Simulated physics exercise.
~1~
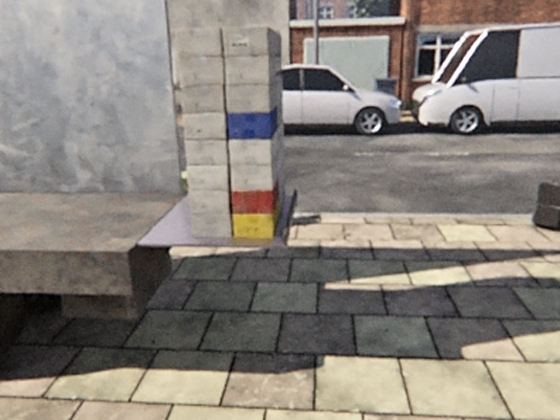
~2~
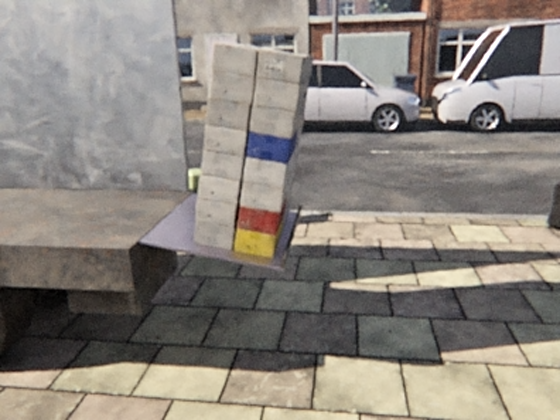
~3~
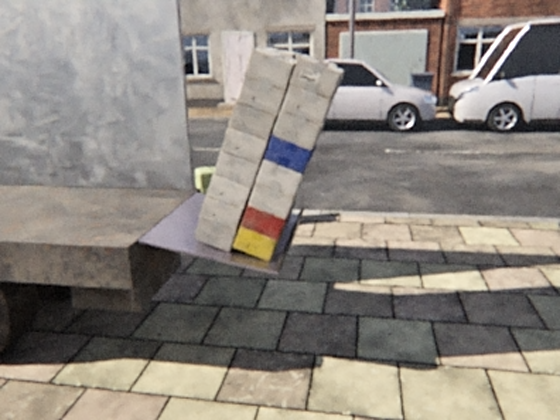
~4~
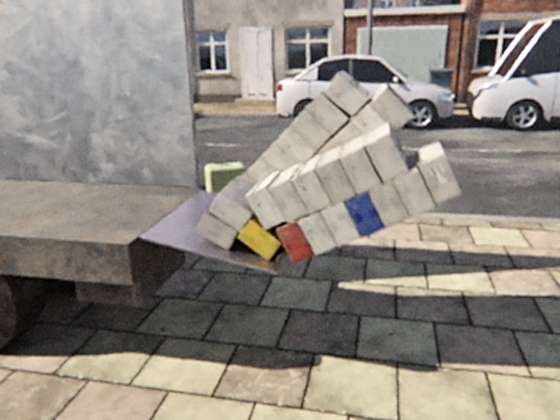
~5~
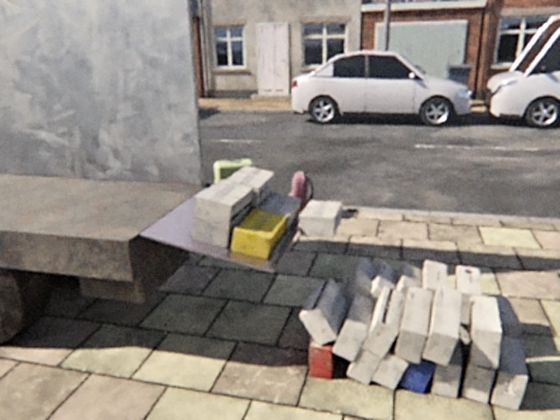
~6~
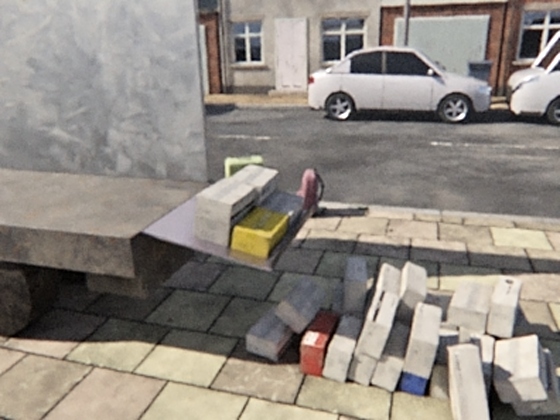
A tall stack of pale boxes, with blue, red and yellow ones among them, leans right as the platform beneath it tilts, then topples over the edge. Most boxes, including the blue and red, end scattered on the paving, while the yellow and a few pale ones stay aboard.
